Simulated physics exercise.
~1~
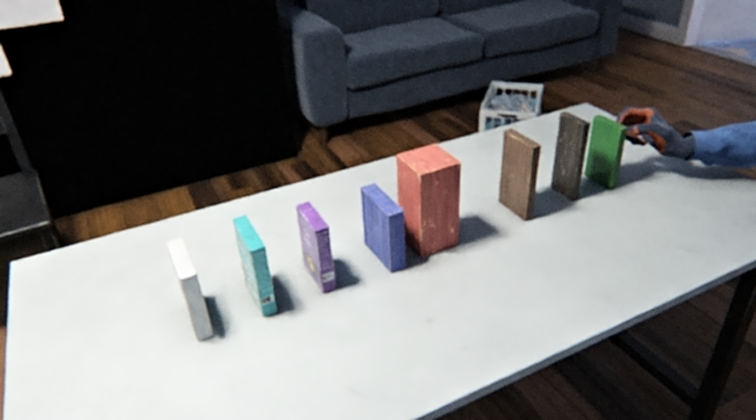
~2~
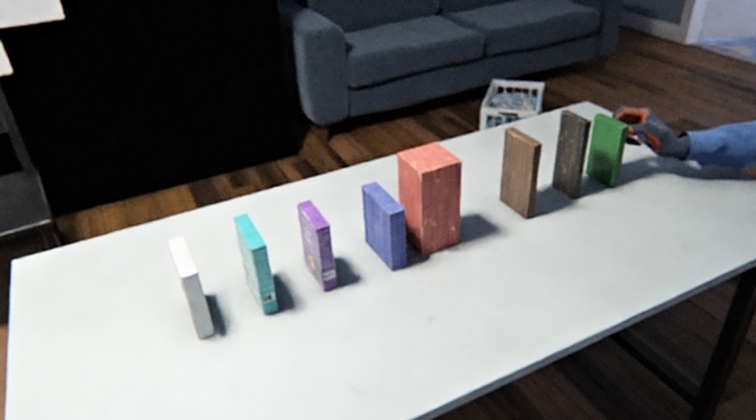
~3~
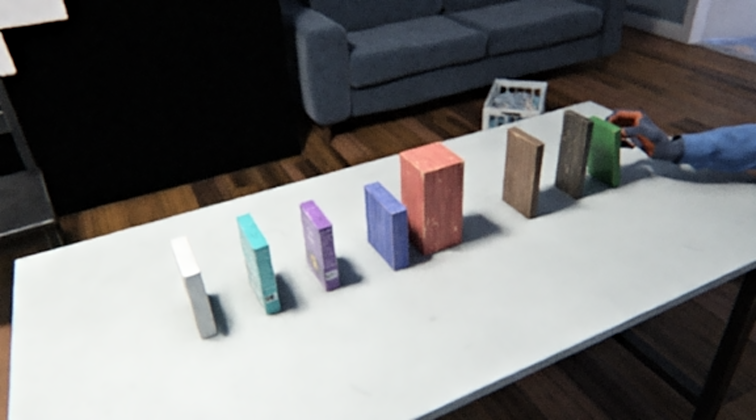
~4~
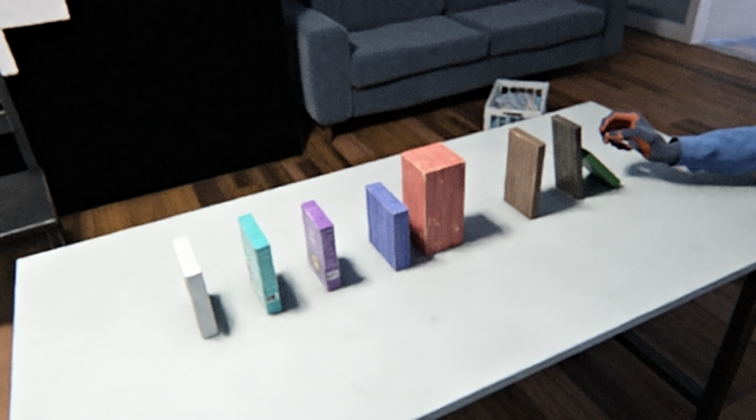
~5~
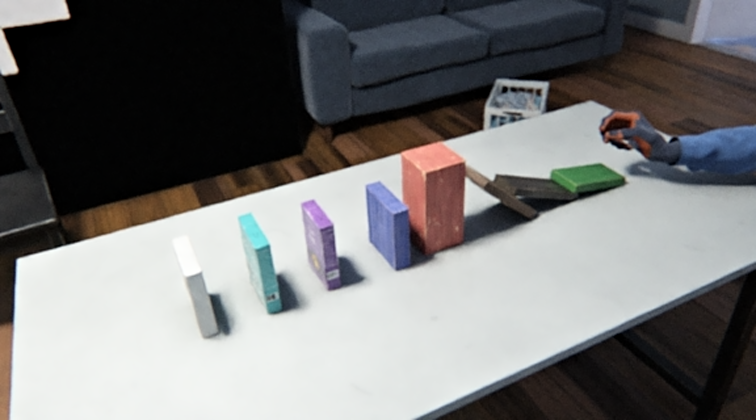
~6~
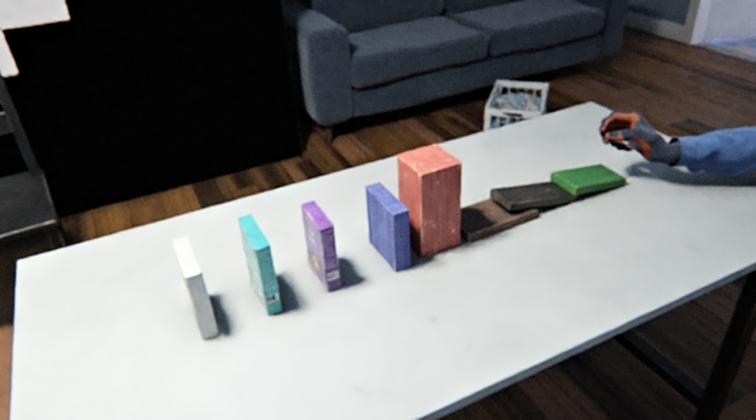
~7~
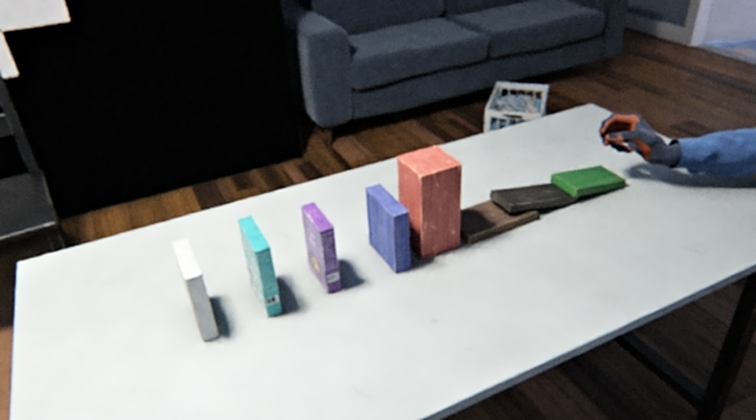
At the start, a row of upright blocks and packets stretches across a white table, with a gloved hand touching the green board at the right end. The hand tips the green board to the left, and it leans into the black board beside it. The black board topples into the brown block, which falls towards the large red block. The hand stays raised near the right end as the pieces drop. At the end, the green, black and brown pieces lie down, while the red block and the blue, purple, turquoise and white ones still stand.
